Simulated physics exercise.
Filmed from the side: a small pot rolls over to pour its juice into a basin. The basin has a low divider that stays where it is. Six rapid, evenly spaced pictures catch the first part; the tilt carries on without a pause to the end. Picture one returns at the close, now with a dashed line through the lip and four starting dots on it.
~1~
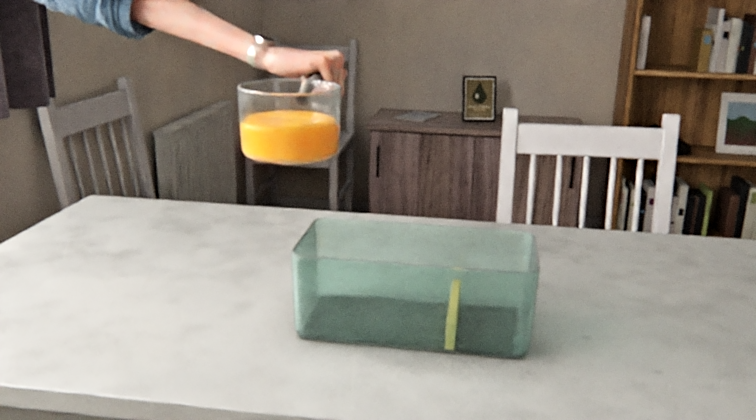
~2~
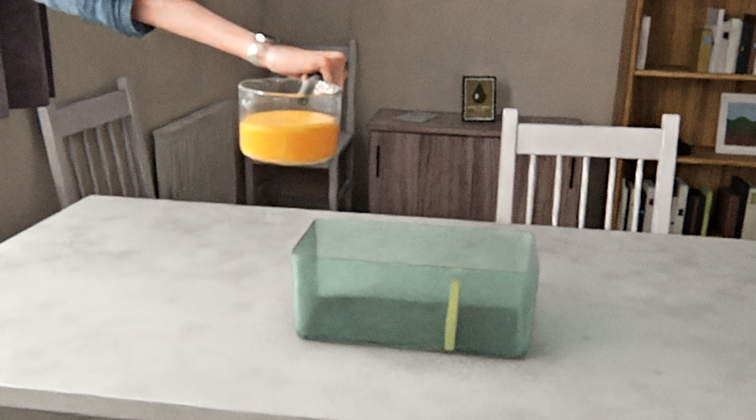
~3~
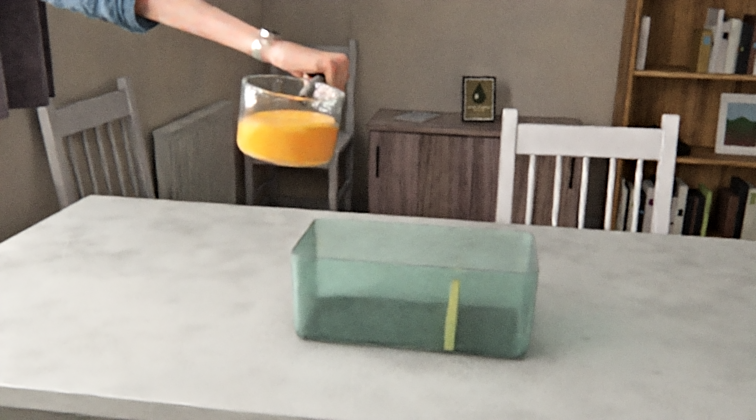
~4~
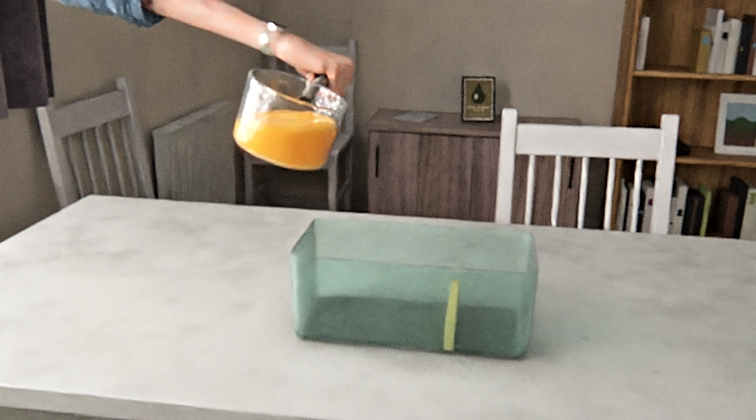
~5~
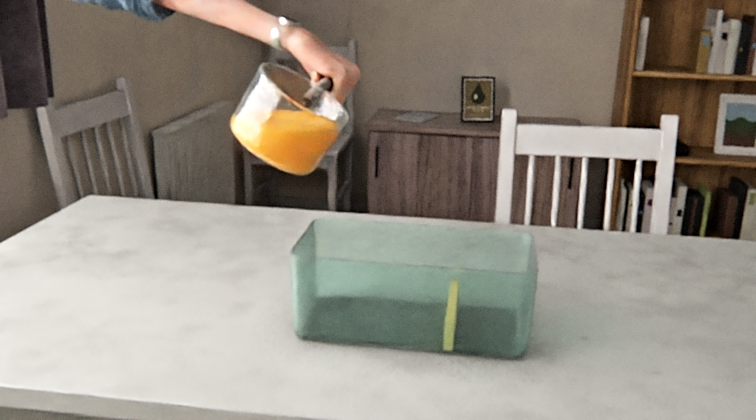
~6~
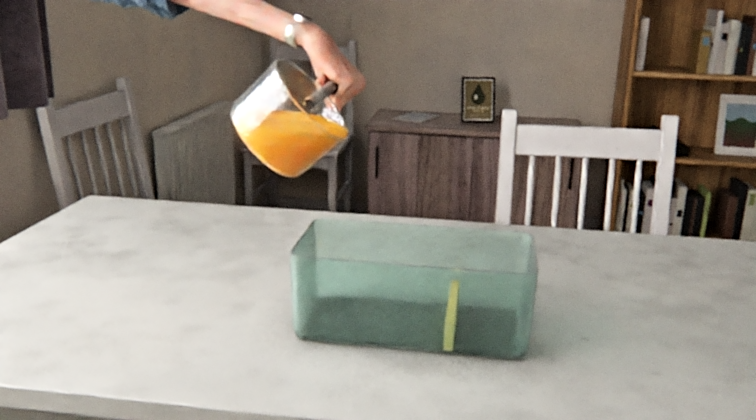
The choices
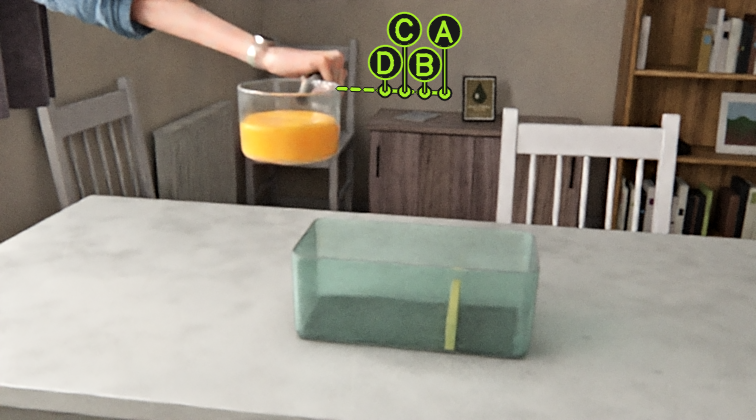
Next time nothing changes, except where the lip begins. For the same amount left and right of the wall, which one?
Dot B does it best.
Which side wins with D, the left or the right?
The left one.
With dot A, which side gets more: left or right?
More ends on the right.
On the marked copy, A at (444, 93); B at (424, 92); C at (404, 91); D at (385, 90).
If A is chosen, about 17 % ends left of the wall and 80 % right of it; 4 % is lost outside.
If B is chosen, about 48 % ends left of the wall and 50 % right of it.
If C is chosen, about 83 % ends left of the wall and 15 % right of it.
If D is chosen, about 91 % ends left of the wall and 7 % right of it.
